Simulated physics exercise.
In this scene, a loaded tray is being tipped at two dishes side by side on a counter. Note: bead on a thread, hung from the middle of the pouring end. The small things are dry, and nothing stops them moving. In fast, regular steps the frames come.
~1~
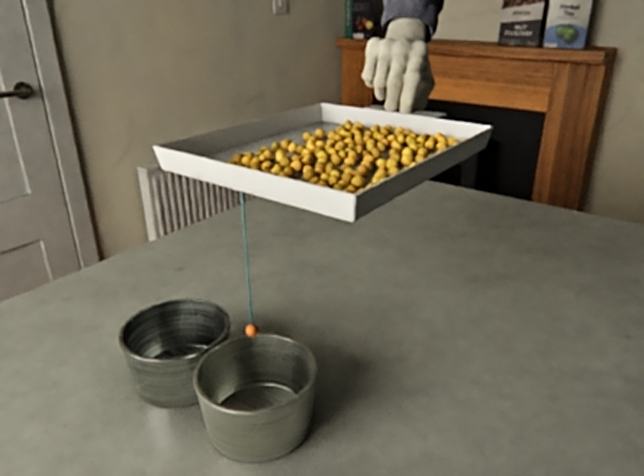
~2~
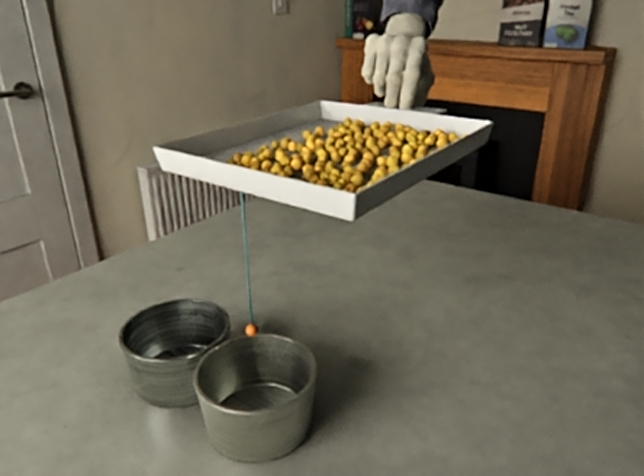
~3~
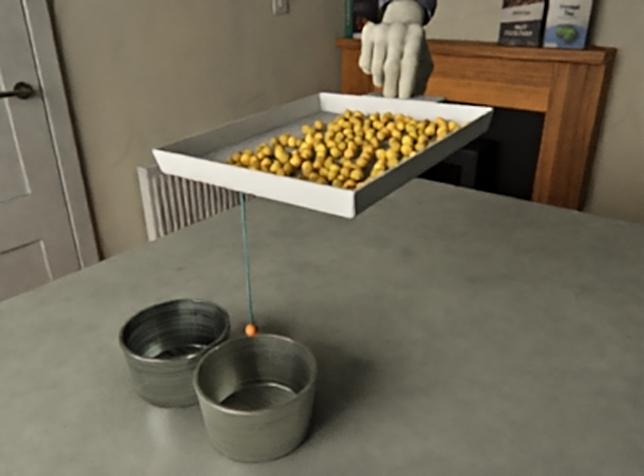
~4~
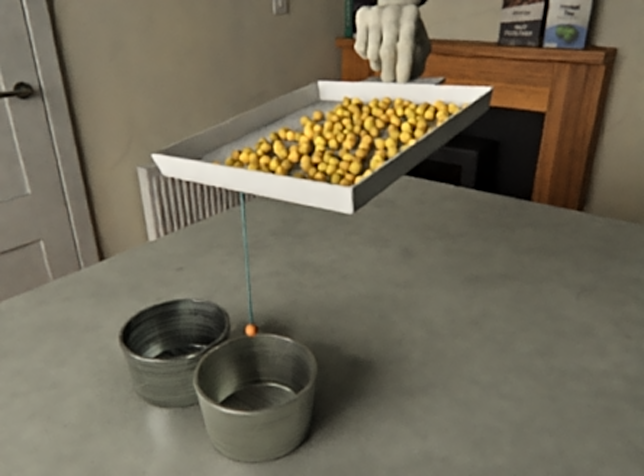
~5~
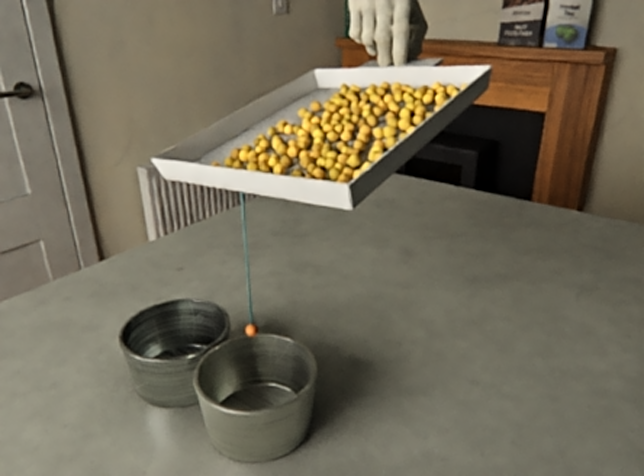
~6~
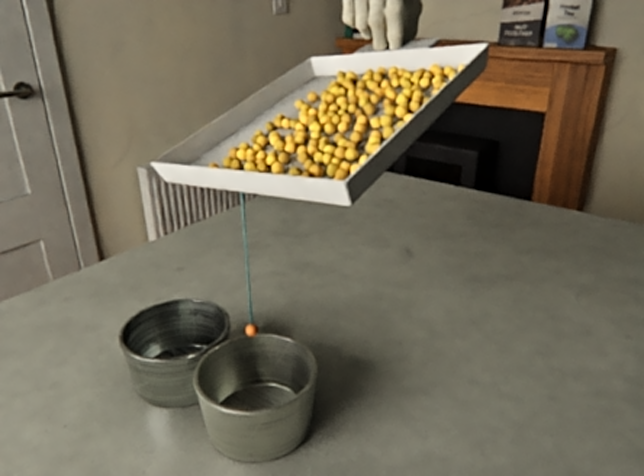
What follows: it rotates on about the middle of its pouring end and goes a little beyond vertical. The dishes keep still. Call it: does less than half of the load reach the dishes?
No.
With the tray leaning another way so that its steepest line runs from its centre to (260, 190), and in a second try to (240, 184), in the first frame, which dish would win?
Rightward dish at the first place, Leftward dish at the second.
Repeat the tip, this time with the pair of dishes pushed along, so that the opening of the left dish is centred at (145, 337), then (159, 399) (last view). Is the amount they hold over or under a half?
Result - try one, past the halfway mark; try two, below the halfway mark.
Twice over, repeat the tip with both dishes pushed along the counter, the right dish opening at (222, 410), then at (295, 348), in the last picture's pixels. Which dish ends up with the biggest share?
One: The left-side dish. Two: The left-side dish.
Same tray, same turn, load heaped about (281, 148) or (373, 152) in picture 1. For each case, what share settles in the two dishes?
Some 80 and then some 60 per cent.
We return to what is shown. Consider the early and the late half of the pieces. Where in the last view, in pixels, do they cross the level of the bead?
Initially about (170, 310); subsequently about (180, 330).
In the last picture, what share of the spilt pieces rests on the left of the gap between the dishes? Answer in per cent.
I'd put it at close to 100 per cent.
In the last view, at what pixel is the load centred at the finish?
Last view, resting centre - approx. (173, 376).
Soon, tray tipped steeply; nearly all on the tray; a stray few in the air.
A while on, tray tipped right over; most on the tray; a small part in the left dish; a stray few outside both; a stray few in the air.
Towards the end, tray tipped past a quarter turn; a stray few in the right dish; about two thirds in the left dish; about a third outside both.
Finally, tray tipped past a quarter turn; a stray few in the right dish; about two thirds in the left dish; about a third outside both.
